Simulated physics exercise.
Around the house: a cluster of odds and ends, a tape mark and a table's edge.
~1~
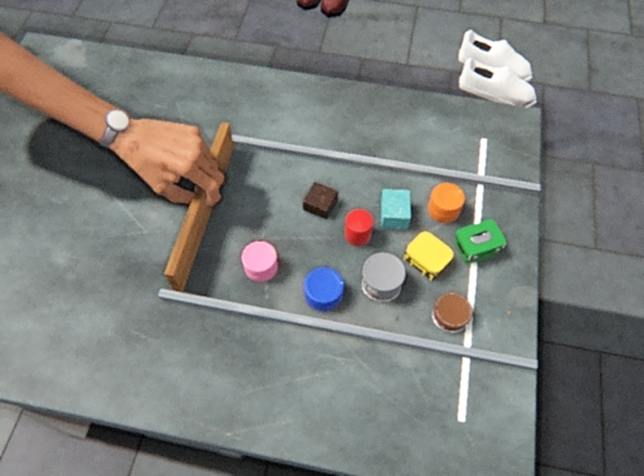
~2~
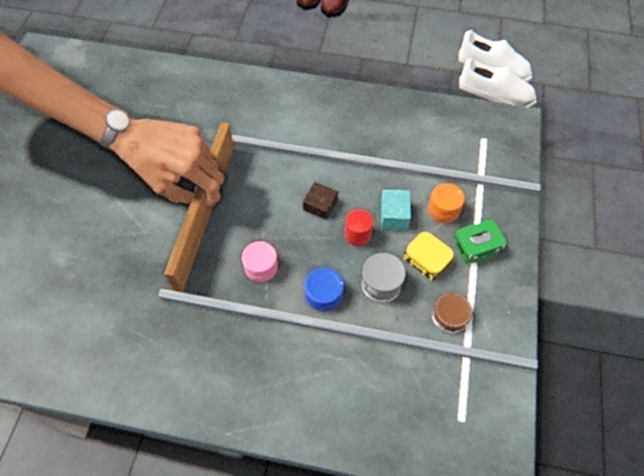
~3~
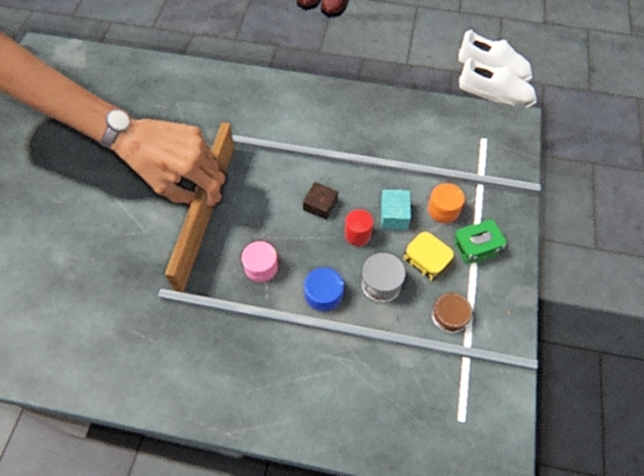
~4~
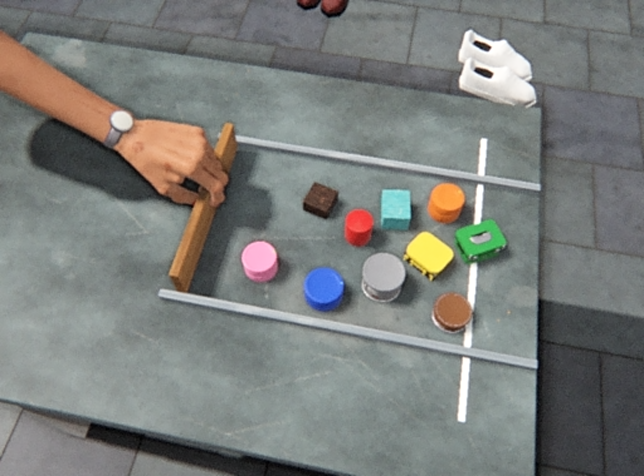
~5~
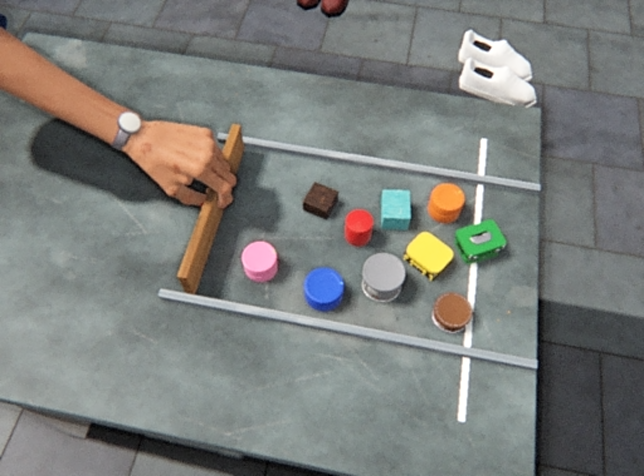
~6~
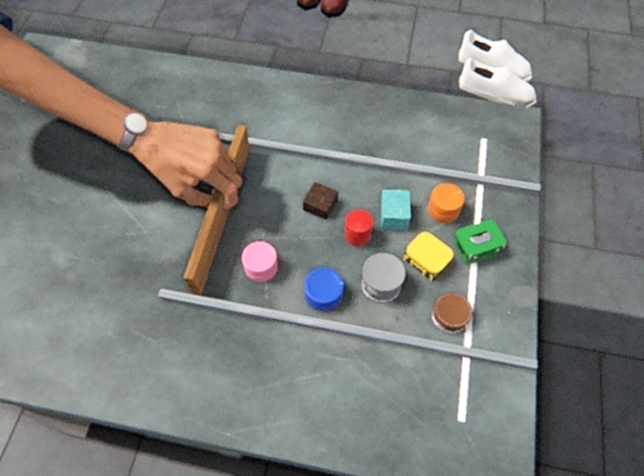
A hand wearing a watch holding a wooden board on a table, then sliding it slightly right toward small colourful objects.
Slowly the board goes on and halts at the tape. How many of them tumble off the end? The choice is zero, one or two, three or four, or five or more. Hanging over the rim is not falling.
Outcome: The number that fall off is one or two.
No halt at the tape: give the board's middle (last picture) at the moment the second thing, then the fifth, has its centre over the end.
Its middle is around (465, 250) and later (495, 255).
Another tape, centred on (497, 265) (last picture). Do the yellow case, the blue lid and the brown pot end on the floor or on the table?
The yellow case goes over, the blue lid is kept, the brown pot tumbles off.
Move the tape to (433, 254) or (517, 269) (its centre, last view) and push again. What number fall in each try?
In that order 0 and 6.
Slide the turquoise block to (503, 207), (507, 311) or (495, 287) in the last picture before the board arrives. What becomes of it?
Place by place, it does not fall; drops off; comes down.
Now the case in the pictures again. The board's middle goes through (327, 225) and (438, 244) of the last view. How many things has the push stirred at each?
The counts are 3 and 10.
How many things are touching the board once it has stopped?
4 of them.
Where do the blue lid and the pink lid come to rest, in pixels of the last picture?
The blue lid stops around (490, 331); the pink lid around (490, 296).
A little later, none off yet; green case at rest near (478, 243); brown pot at rest near (452, 313); orange lid at rest near (446, 204).
When it is over, the number that fall off is one or two; down, orange lid and green case.
